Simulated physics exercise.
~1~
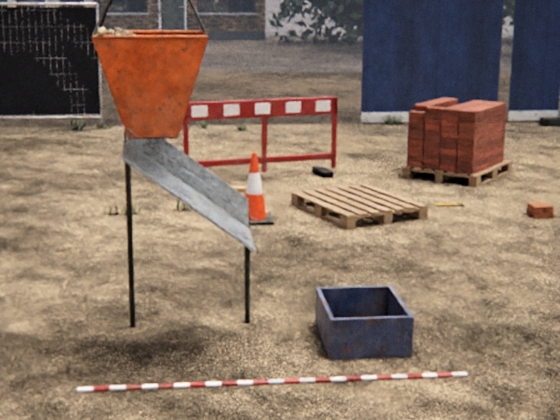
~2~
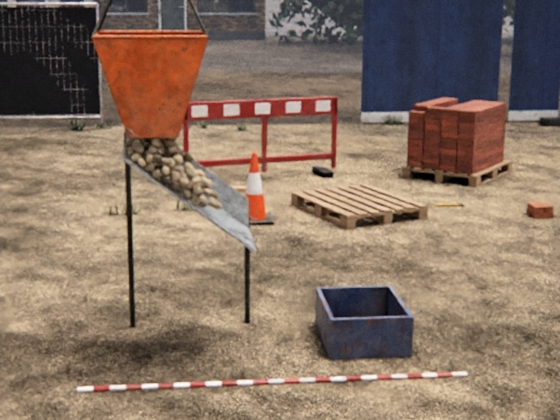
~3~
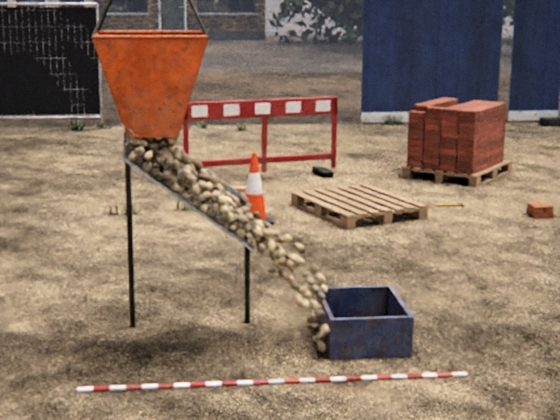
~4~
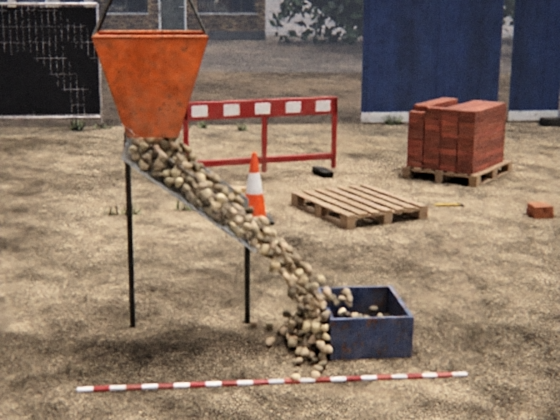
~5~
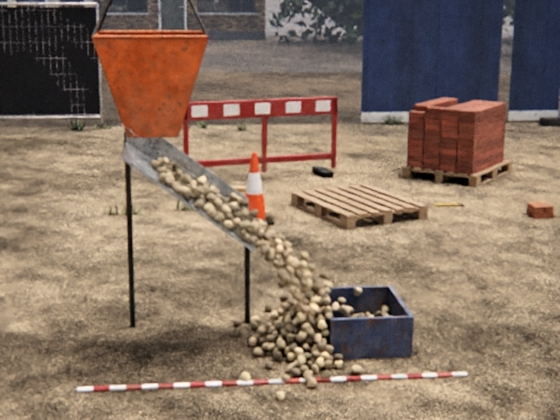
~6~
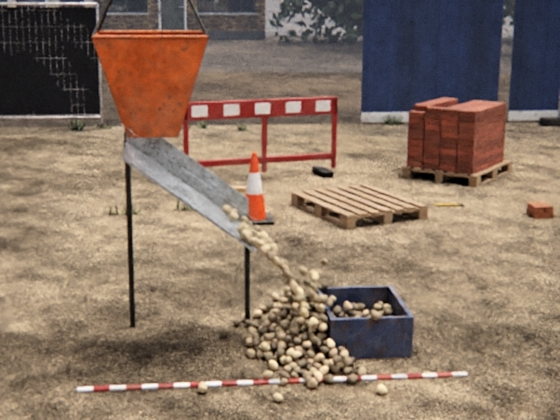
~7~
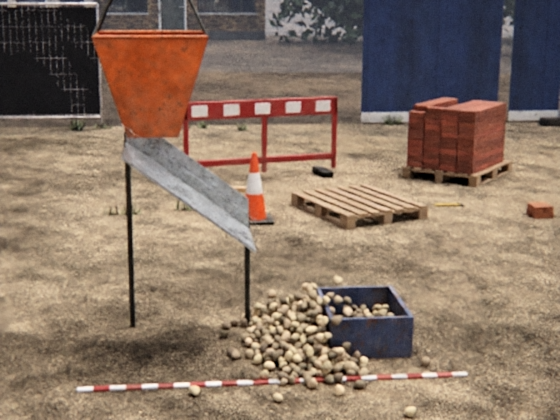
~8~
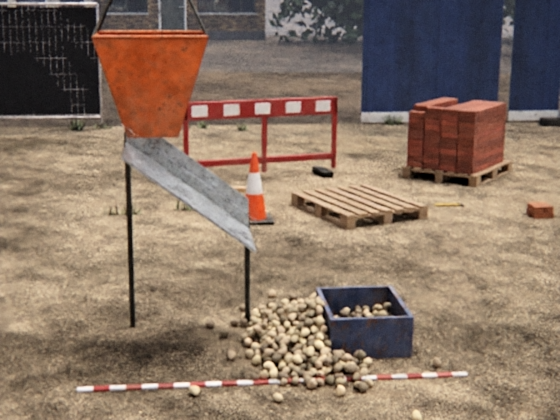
At first, an orange skip full of rounded stones hangs still above a sloping steel chute, with an empty blue bin on the sandy ground below to the right. Stones then drop from the bottom of the skip and slide down the chute. They spill off its lower end, landing mostly against the bin's left side, while some tumble inside. The skip empties, the chute clears, and the last stones fall onto the growing heap. Finally, most stones lie piled left of the bin, a smaller share rests inside, and a few are scattered near the striped staff.
